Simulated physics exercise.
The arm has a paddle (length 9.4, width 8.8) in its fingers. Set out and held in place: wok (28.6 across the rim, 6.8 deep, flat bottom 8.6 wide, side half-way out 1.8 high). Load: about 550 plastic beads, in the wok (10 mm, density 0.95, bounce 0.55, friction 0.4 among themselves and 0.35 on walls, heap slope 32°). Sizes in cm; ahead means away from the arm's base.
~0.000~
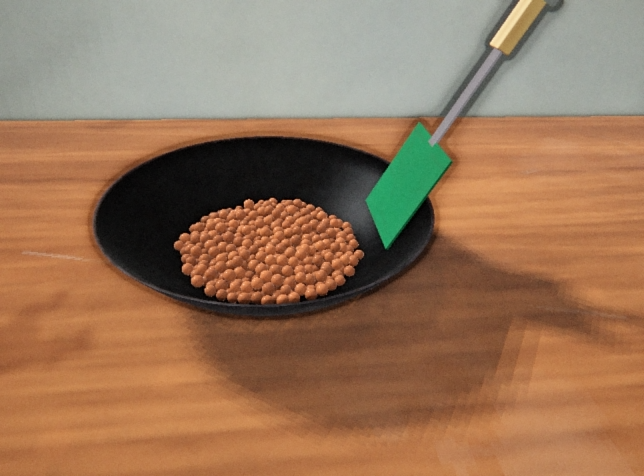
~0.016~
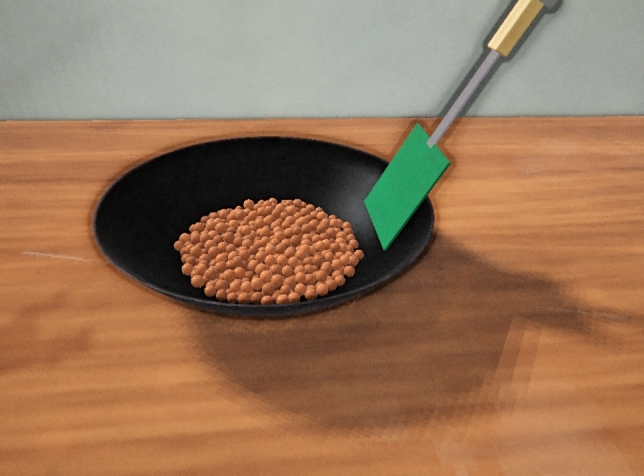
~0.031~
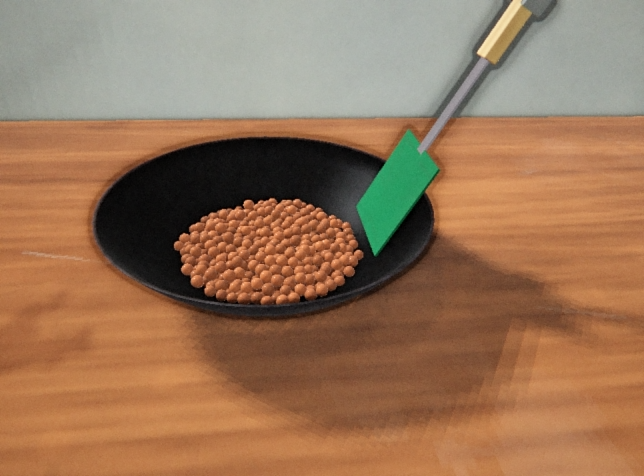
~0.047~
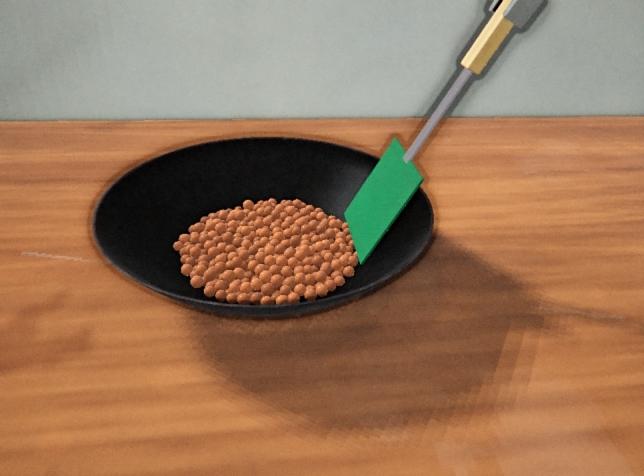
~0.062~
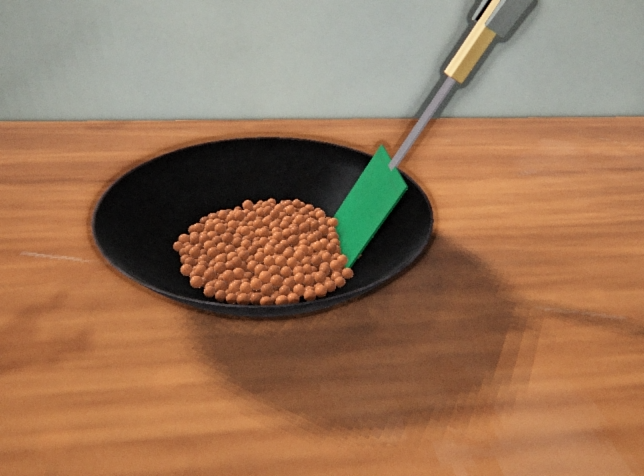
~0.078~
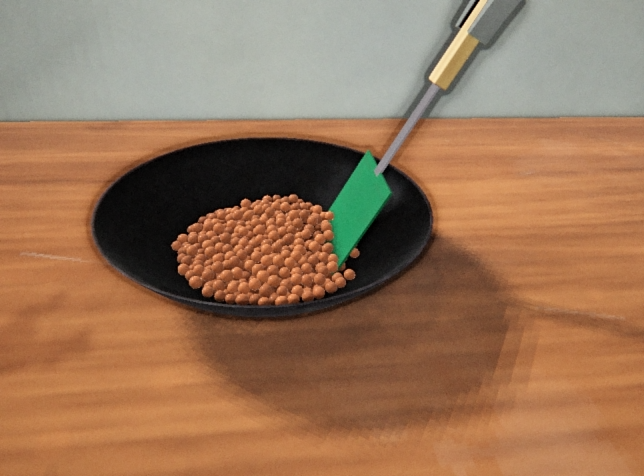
A green paddle gripped by a robot arm slid down and left into a black wok on a wooden table, pressing into the right side of a heap of small brown beads and nudging them slightly.
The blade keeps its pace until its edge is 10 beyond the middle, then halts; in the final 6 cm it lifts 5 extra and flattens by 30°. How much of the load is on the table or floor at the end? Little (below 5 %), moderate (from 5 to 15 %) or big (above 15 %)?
A big share, above 15 %, ends on the table or floor.
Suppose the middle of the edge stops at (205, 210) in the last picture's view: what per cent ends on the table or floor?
Some 0 per cent.
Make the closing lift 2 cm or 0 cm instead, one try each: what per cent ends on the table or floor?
About 25 and 25 per cent.
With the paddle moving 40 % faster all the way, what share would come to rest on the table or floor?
In that case some 35 per cent.
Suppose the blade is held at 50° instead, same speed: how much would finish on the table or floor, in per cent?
In that case some 25 per cent.
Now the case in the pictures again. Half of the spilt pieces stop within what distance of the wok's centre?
About 32 cm.
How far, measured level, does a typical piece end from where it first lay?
About 5 cm.
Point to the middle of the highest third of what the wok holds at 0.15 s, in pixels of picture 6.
At about (226, 231).
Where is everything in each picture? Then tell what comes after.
The paddle top edge at (435, 140), sloping 62°; upper third of the load around (270, 241), from x 180 to 360, top at y 205; 550 in the wok, in the first frame.
The paddle top edge at (433, 141), sloping 62°; upper third of the load around (270, 241), from x 180 to 360, top at y 205, in the second frame.
The paddle top edge at (423, 148), sloping 62°; upper third of the load around (270, 241), from x 180 to 360, top at y 205, in the third frame.
The paddle top edge at (409, 157), sloping 62°; upper third of the load around (270, 241), from x 180 to 360, top at y 205, in the fourth frame.
The paddle top edge at (394, 164), sloping 62°; upper third of the load around (270, 241), from x 180 to 355, top at y 205, in the fifth frame.
The paddle top edge at (379, 170), sloping 62°; upper third of the load around (273, 239), from x 175 to 355, top at y 200; 550 in the wok, in the sixth frame.
After 0.15 s, sloping 62°, highest piece 6 above the table; 550 in the wok.
After 0.22 s, sloping 54°, highest piece 7 above the table; 550 in the wok.
After 0.46 s, sloping 32°, highest piece 14 above the table; 431 in the wok, 65 on the table or floor, 54 on the blade or in flight.
After 1.51 s, sloping 32°, highest piece 5 above the table; 430 in the wok, 120 on the table or floor.
In the end, 430 in the wok, 120 on the table or floor. That is 22 % on the table or floor.
